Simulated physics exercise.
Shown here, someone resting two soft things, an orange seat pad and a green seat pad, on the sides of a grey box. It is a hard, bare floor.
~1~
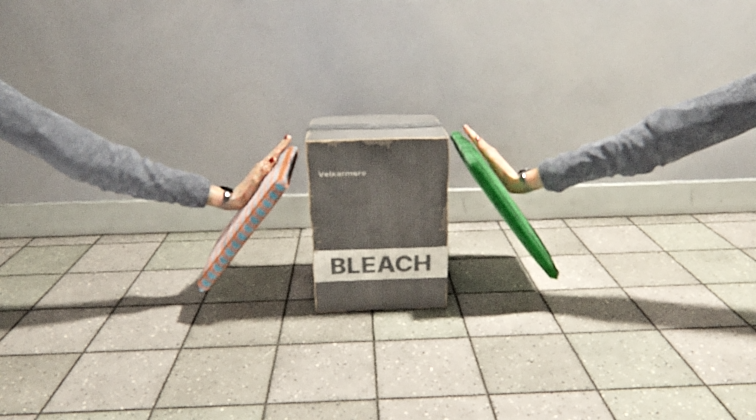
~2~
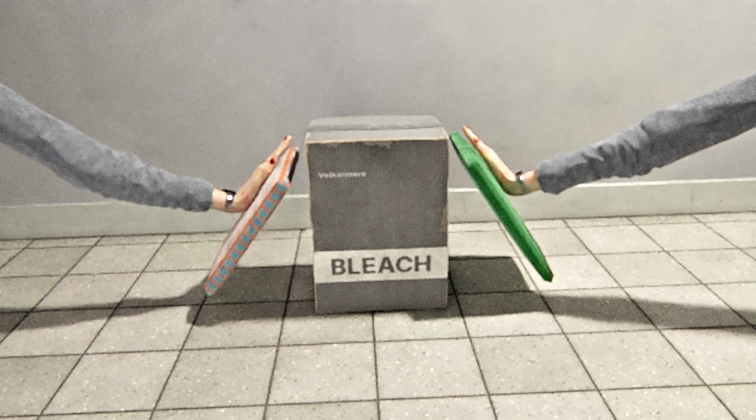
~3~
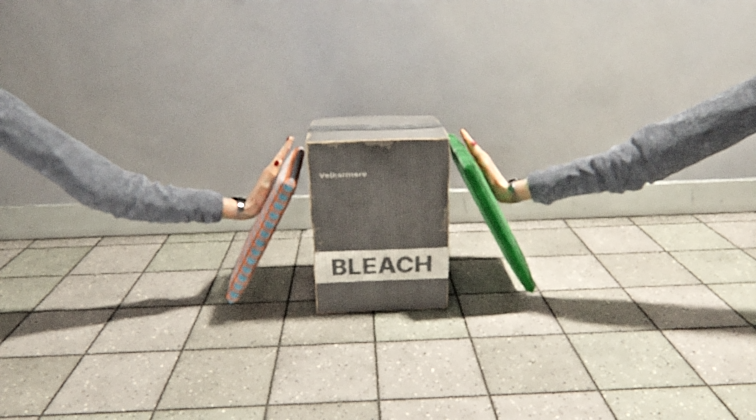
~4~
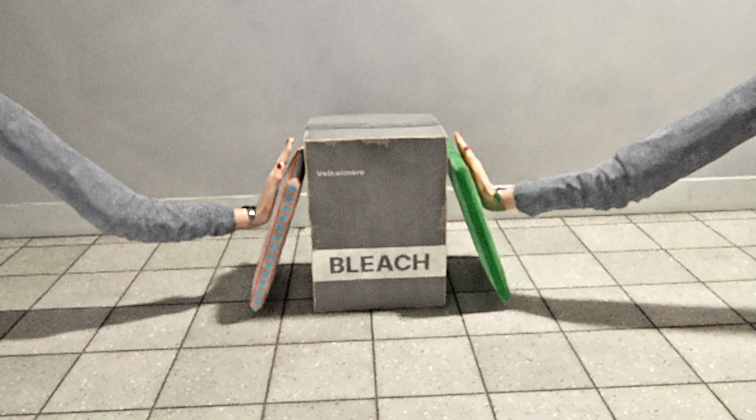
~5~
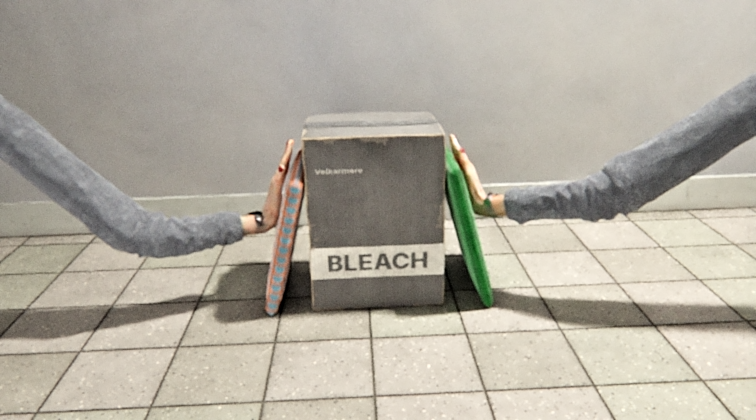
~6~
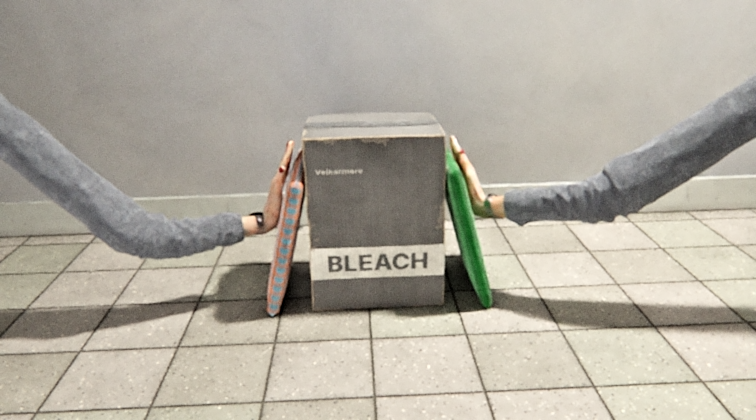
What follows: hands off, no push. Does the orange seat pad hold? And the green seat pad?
As it turns out, the orange seat pad keeps leaning, the green seat pad holds its lean.
Then, 0.26 s after the last picture, orange seat pad leaning near (290, 228); green seat pad leaning near (460, 219).
At rest, orange seat pad leaning near (290, 228); green seat pad leaning near (460, 219). The orange seat pad holds its lean and the green seat pad remains propped up.
